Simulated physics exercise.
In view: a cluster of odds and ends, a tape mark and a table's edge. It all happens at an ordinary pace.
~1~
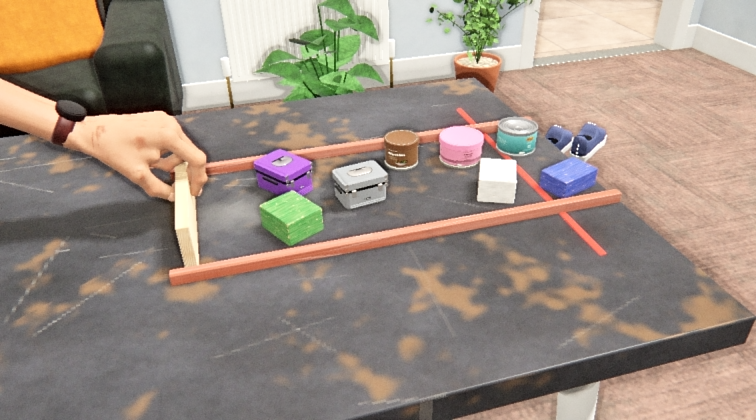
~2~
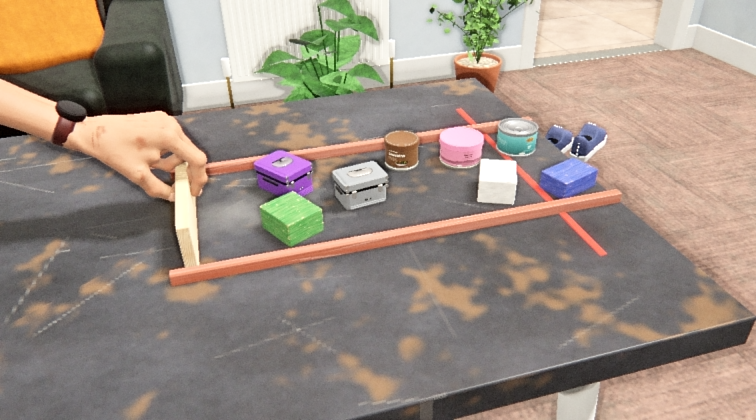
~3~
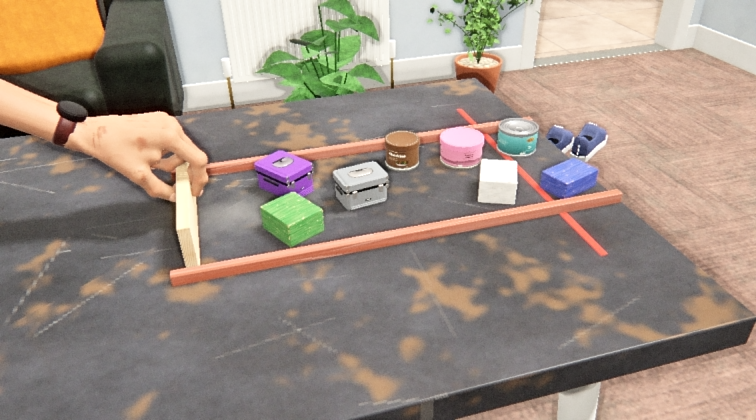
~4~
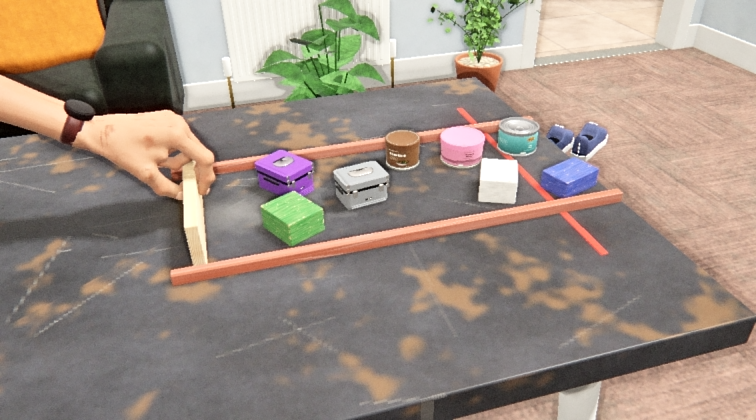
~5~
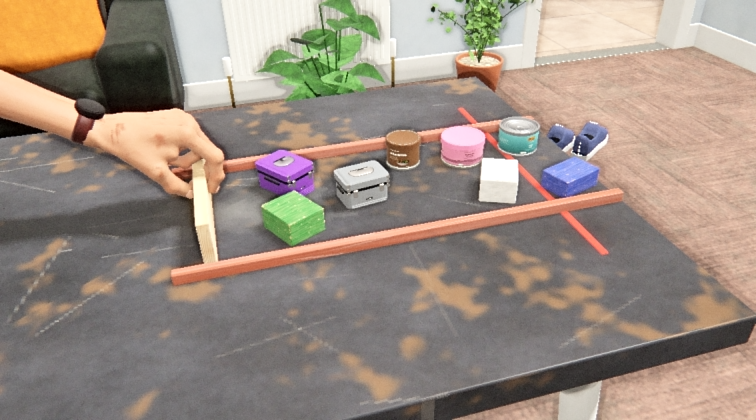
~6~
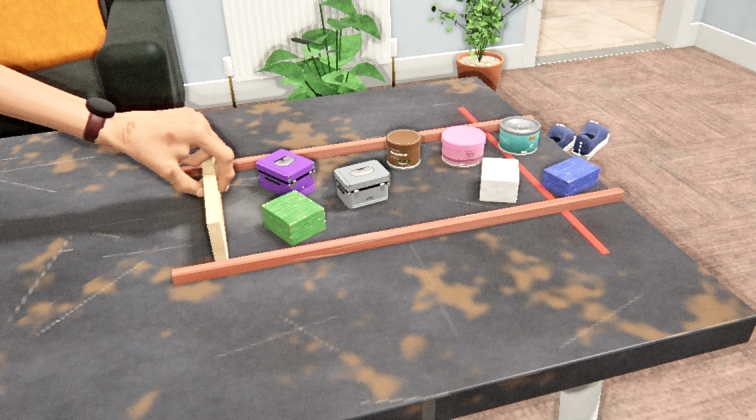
In a room with a wooden floor and leafy potted plants, a dark, rust-patched tabletop is seen from above at an angle. Between two reddish rails sit green, purple and grey boxes, brown, pink and turquoise tins, and white and blue blocks near a slanting red tape line. A hand at left first holds a pale board almost still, then slides it slightly rightward, while the objects stay put.
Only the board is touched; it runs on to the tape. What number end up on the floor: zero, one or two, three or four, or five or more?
The number that fall off is three or four.
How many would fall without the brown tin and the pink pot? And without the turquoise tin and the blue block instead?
1 in the first case, 1 in the second.
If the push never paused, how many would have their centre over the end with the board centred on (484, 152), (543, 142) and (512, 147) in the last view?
In that order 1, 6 and 3.
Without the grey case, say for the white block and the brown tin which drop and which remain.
The white block is kept, the brown tin remains up.
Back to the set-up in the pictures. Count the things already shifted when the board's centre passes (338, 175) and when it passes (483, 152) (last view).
3 and 8.
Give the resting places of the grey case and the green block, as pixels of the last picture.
The grey case at (566, 151), the green block at (561, 178).
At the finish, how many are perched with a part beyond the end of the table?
The number is 3.
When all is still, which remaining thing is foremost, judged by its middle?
It is the white block.
Early on, none off yet; blue block at rest near (571, 177); turquoise tin at rest near (519, 136); white block at rest near (499, 180).
A while later, none off yet; blue block travelled a little near (597, 175); turquoise tin leaning a little near (562, 128); white block travelled about its own width near (557, 173).
Finally, the number that fall off is three or four; lost, pink pot, turquoise tin and blue block.
